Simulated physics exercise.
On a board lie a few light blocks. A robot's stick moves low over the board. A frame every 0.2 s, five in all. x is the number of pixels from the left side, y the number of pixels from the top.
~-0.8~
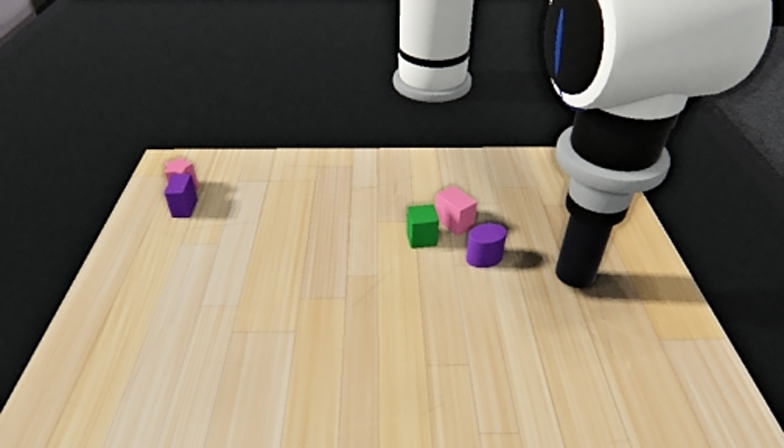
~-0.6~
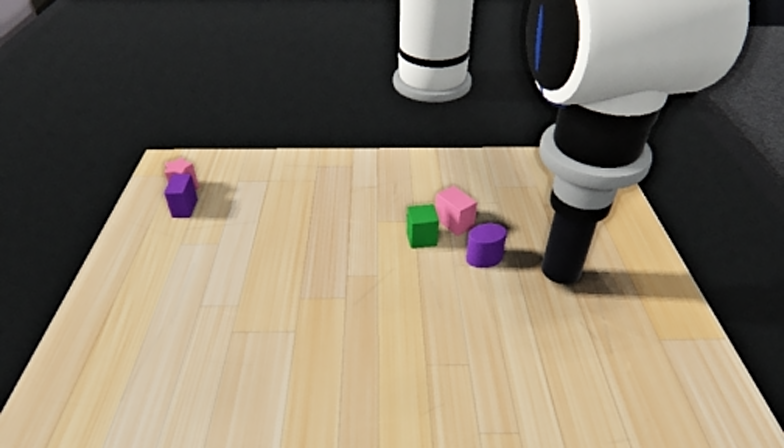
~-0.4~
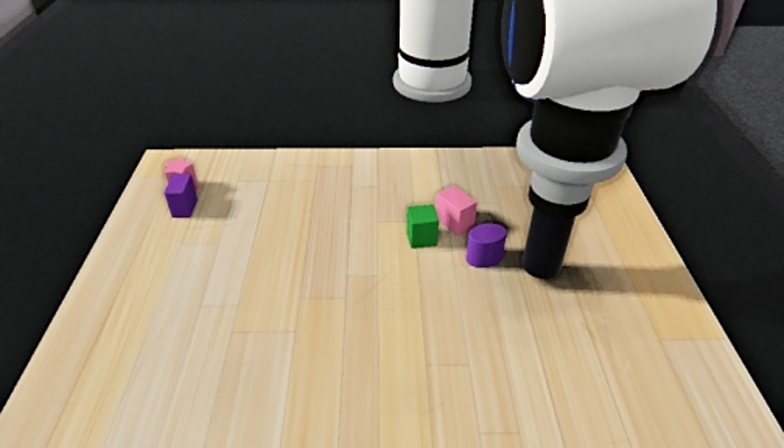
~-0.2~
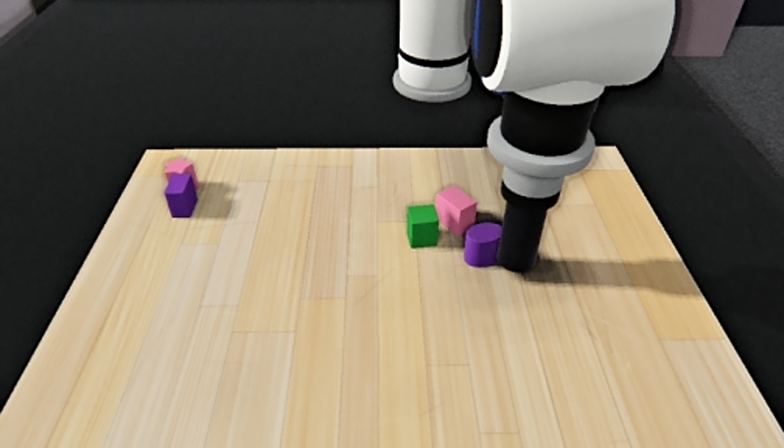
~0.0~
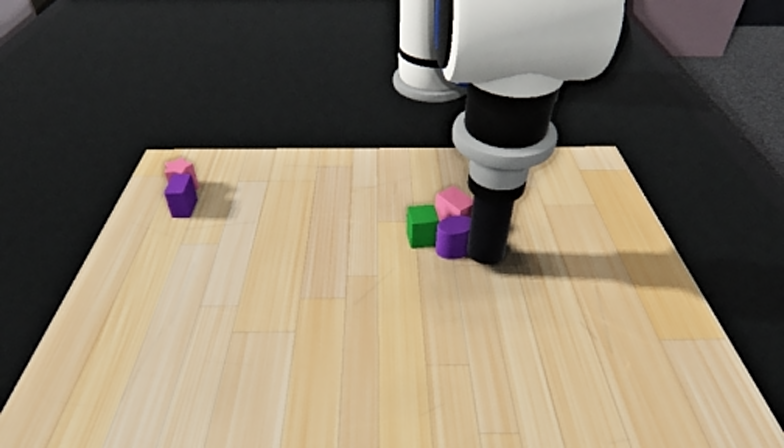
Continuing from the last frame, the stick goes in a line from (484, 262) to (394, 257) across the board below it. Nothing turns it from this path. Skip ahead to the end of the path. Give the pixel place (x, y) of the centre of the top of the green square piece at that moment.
At (385, 197).
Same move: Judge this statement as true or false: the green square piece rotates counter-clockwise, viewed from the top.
My answer: False.
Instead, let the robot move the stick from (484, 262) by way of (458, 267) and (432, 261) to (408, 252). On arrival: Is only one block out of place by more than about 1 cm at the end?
No, that is not what happens.
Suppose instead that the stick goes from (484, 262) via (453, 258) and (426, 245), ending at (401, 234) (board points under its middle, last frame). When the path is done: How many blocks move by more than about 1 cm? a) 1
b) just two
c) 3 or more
b.
On the path given first. Halfway along, stick (439, 250); green square piece (398, 206), turned 75° clockwise; purple elliptical block (410, 222).
At the end, stick (394, 247); green square piece (385, 197), turned 115° clockwise; purple elliptical block (372, 213), turned 35° clockwise; pink oblong still.
